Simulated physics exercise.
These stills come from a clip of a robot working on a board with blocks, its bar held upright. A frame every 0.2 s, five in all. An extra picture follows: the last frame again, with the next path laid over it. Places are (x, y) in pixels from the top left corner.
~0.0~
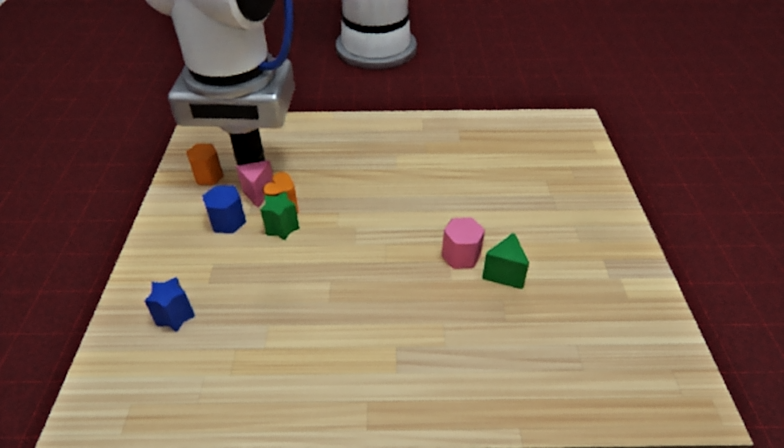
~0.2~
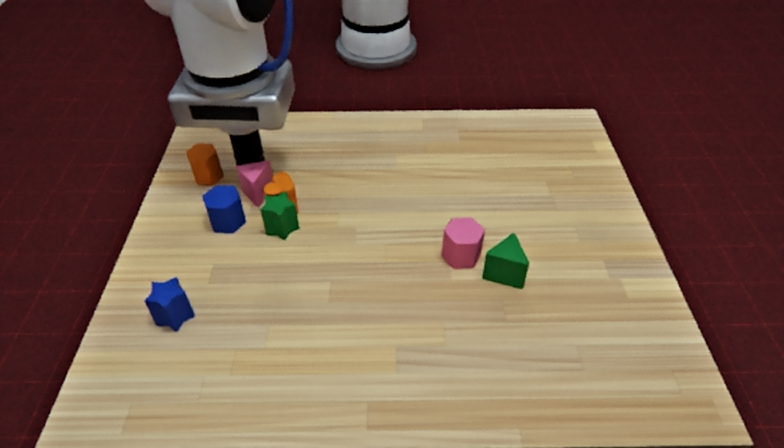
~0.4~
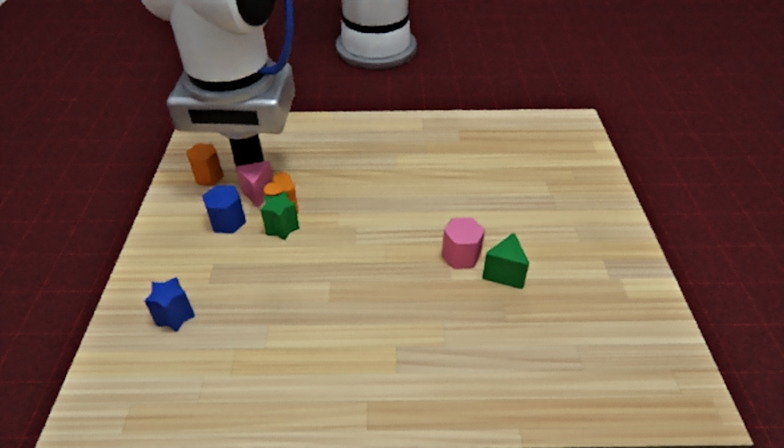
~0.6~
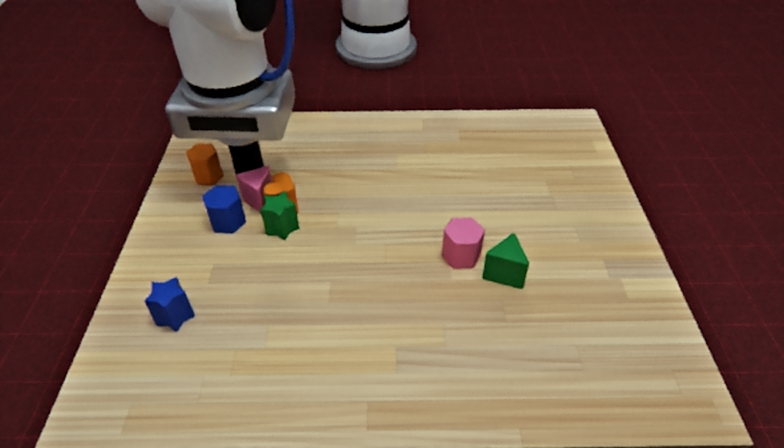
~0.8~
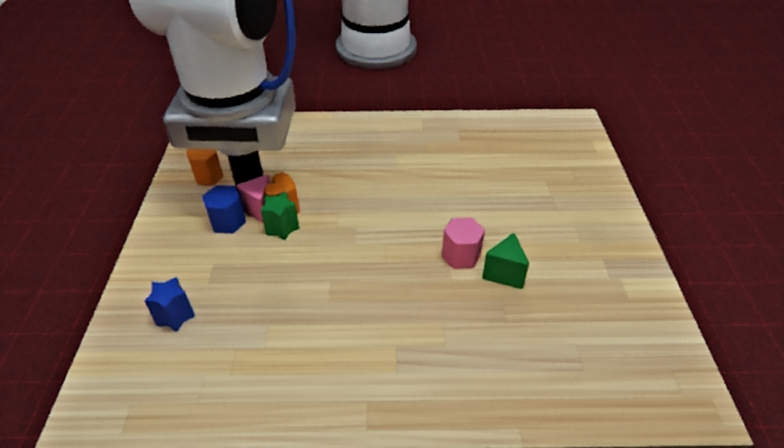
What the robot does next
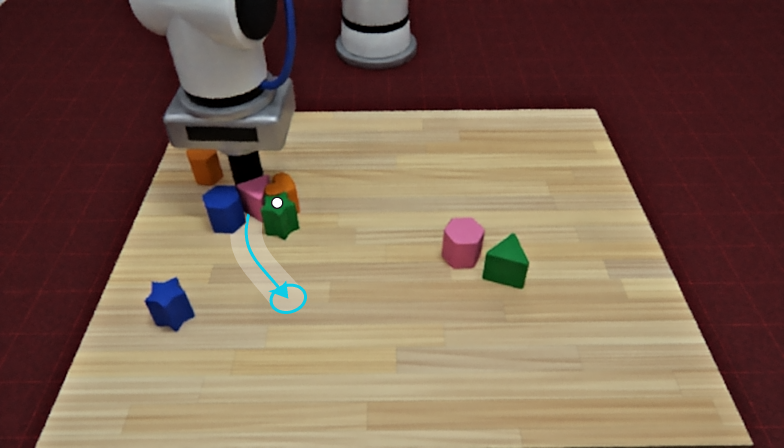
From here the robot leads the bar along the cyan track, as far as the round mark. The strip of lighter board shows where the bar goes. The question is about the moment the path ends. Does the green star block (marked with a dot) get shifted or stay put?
At the end of the path, it will have moved.
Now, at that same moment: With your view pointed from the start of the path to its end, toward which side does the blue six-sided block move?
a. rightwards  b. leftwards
Option a.
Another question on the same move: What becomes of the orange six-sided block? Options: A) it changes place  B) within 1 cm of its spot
The answer is B.
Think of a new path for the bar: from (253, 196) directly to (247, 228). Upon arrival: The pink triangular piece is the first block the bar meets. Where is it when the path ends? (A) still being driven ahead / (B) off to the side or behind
My pick is A.
Drawn move, from (253, 196) by way of (246, 230) and (259, 265) to (288, 298); the dot is on the green star block.
On the path given first. One third of the way, bar at (244, 222); blue six-sided block at (205, 213), turned 65° clockwise; pink triangular piece at (259, 218), turned 25° anticlockwise; green star block at (284, 207), turned 20° anticlockwise.
Two thirds of the way, bar at (258, 257); blue six-sided block at (205, 214), turned 70° clockwise; pink triangular piece at (283, 240), turned 65° anticlockwise; green star block at (284, 207), turned 20° anticlockwise.
At the end, bar at (286, 289); orange six-sided block still; blue six-sided block at (205, 214), turned 70° clockwise; pink triangular piece at (297, 244), turned 95° anticlockwise; green star block at (284, 207), turned 20° anticlockwise; orange heart still.
